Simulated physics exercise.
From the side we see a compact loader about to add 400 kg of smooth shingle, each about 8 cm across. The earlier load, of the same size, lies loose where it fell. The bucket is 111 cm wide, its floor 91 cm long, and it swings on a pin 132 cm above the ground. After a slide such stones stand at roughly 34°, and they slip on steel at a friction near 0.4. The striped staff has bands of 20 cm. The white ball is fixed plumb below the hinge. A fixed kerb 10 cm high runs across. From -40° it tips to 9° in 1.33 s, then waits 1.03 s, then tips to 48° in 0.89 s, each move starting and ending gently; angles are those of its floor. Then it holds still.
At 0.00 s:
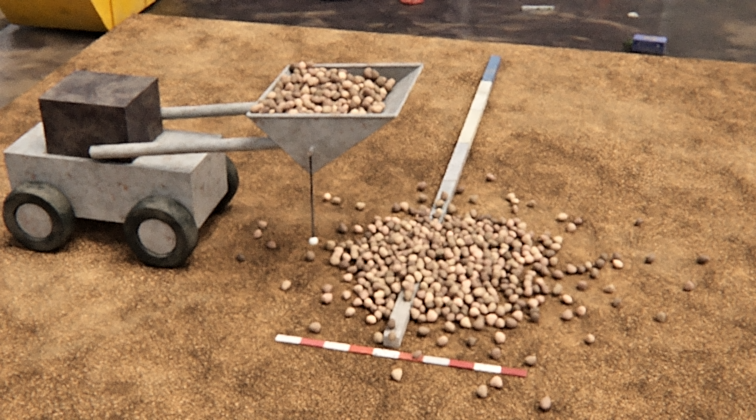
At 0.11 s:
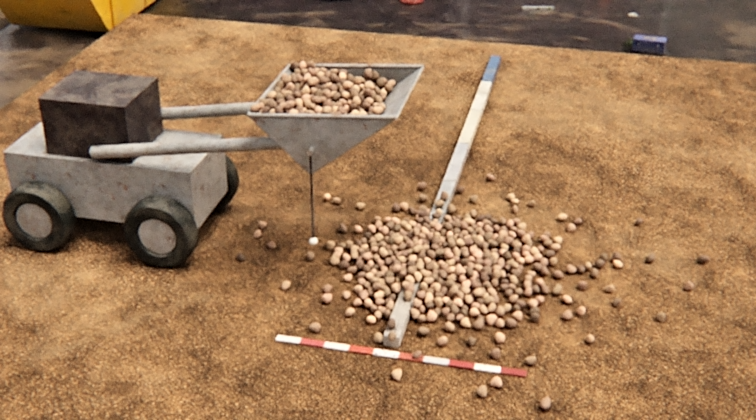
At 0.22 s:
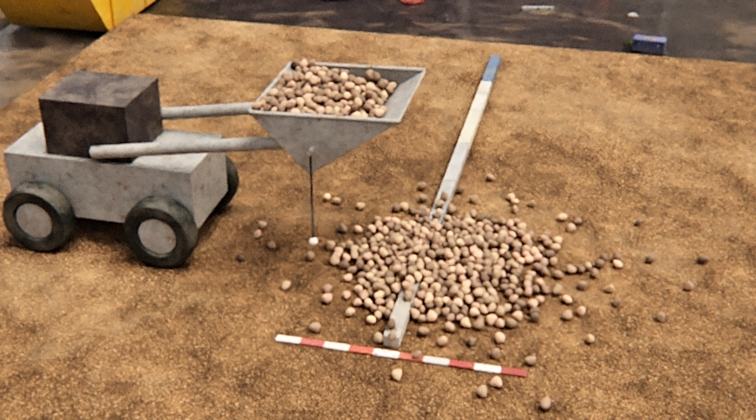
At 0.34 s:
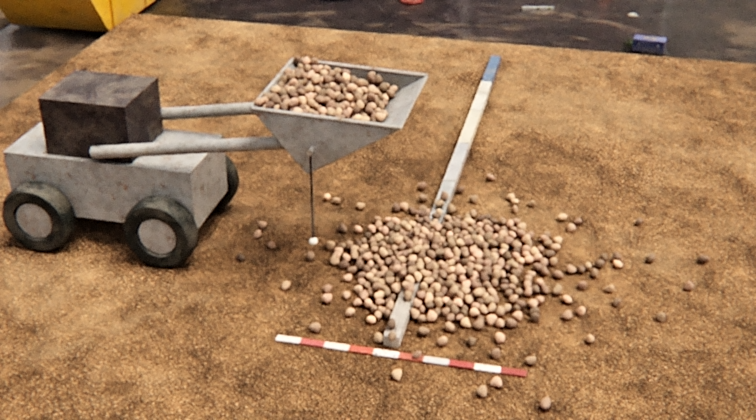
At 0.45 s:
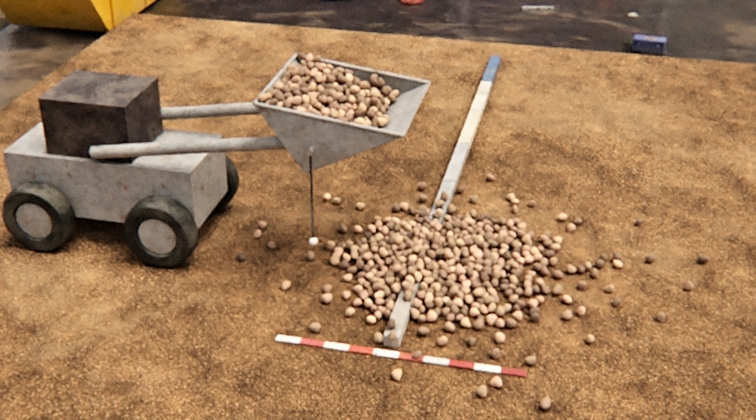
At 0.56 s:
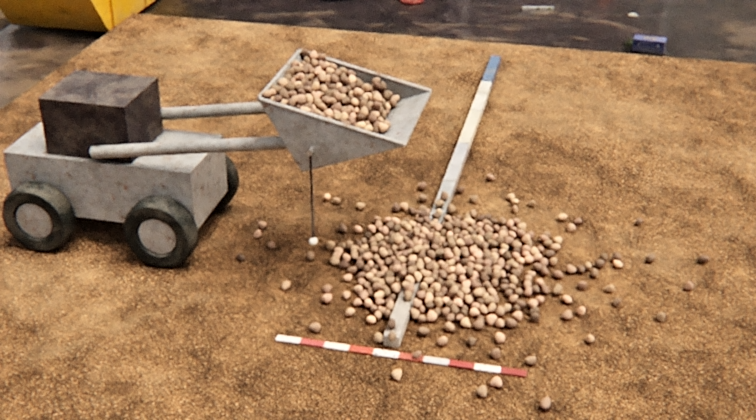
A small grey loader slowly tilts its bucket of smooth stones forward beside a loose pile.
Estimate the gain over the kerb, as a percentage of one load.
Close to 52 parts in a hundred.
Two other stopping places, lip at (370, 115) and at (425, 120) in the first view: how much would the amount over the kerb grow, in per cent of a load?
First some 30, then 85 per cent.
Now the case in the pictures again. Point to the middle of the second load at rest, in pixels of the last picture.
Their middle is at about (432, 251).
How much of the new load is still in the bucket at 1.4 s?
Roughly 100 per cent is still inside.
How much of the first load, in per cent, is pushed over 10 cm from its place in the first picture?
About 5 per cent.
After 1.0 s the floor is at 1°; in per cent of one load, 100 in the bucket, 38 on this side of the kerb, 62 over the kerb; the foremost stones are at (649, 269).
After 1.4 s the floor is at 9°; in per cent of one load, 99 in the bucket, 39 on this side of the kerb, 62 over the kerb; the foremost stones are at (649, 269).
After 3.7 s the floor is at 48°; in per cent of one load, 0 in the bucket, 86 on this side of the kerb, 114 over the kerb; the foremost stones are at (649, 269).
After 6.3 s the floor is at 48°; in per cent of one load, 0 in the bucket, 86 on this side of the kerb, 114 over the kerb; the foremost stones are at (649, 269). Net gain over the kerb, 52.
